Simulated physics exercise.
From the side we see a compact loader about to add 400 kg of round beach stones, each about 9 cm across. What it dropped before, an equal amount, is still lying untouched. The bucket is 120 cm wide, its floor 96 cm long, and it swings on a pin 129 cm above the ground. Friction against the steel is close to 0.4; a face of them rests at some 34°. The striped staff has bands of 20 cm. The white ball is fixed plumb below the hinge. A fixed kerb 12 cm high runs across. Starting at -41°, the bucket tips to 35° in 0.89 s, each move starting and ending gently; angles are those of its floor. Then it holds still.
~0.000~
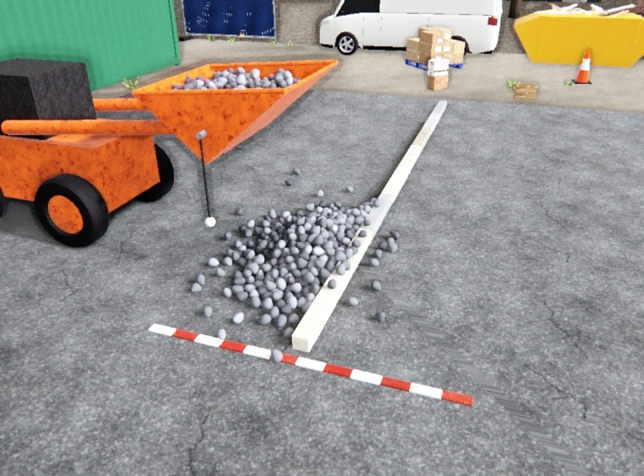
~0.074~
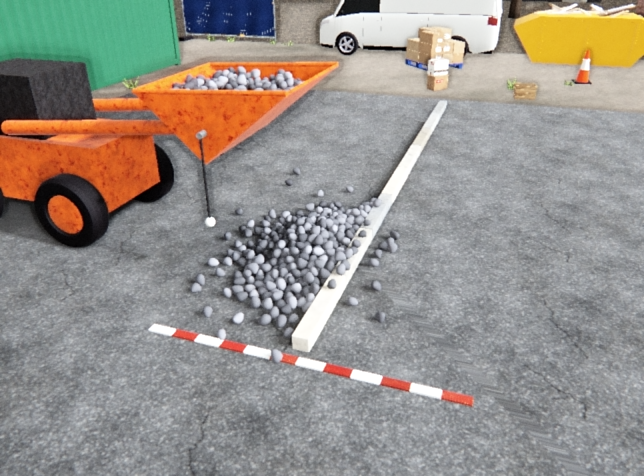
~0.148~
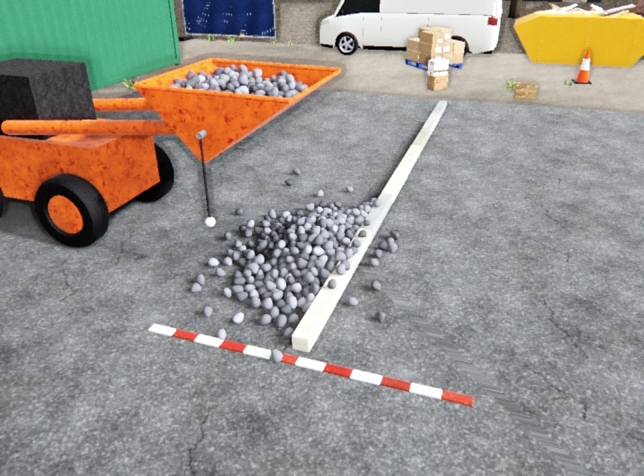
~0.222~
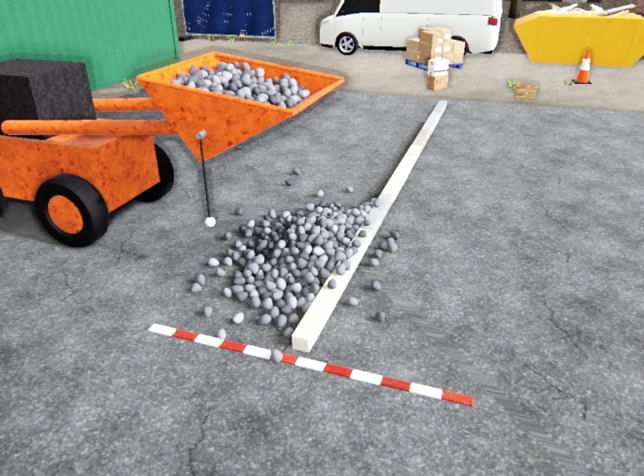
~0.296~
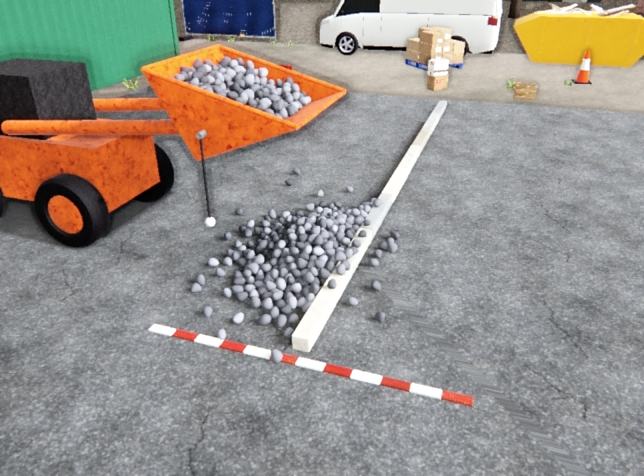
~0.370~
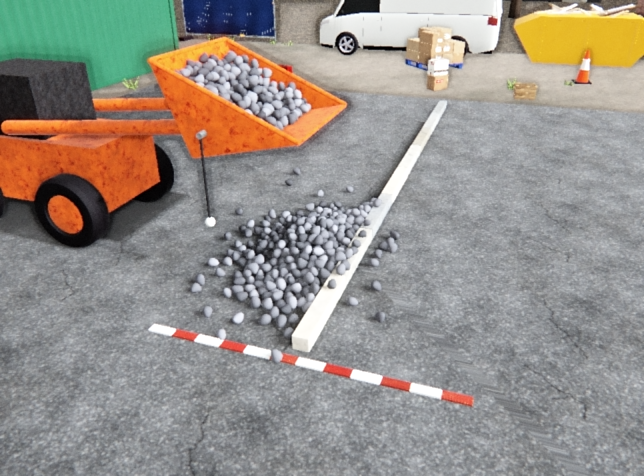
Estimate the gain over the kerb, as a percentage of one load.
Close to 66 parts in a hundred.
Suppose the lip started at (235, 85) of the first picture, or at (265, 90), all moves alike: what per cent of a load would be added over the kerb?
First some 15, then 50 per cent.
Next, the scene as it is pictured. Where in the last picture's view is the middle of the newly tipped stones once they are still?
Near (381, 253).
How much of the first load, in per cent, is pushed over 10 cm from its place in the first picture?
Roughly 5 per cent of them.
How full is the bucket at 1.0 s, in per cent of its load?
It holds some 85 per cent.
After 0.7 s the floor is at 23°; in per cent of one load, 100 in the bucket, 98 on this side of the kerb, 2 over the kerb; the foremost stones are at (384, 259).
After 1.0 s the floor is at 35°; in per cent of one load, 85 in the bucket, 113 on this side of the kerb, 2 over the kerb; the foremost stones are at (384, 259).
After 1.3 s the floor is at 35°; in per cent of one load, 27 in the bucket, 153 on this side of the kerb, 20 over the kerb; the foremost stones are at (396, 260).
After 4.1 s the floor is at 35°; in per cent of one load, 0 in the bucket, 132 on this side of the kerb, 68 over the kerb; the foremost stones are at (607, 281). Net gain over the kerb, 66.
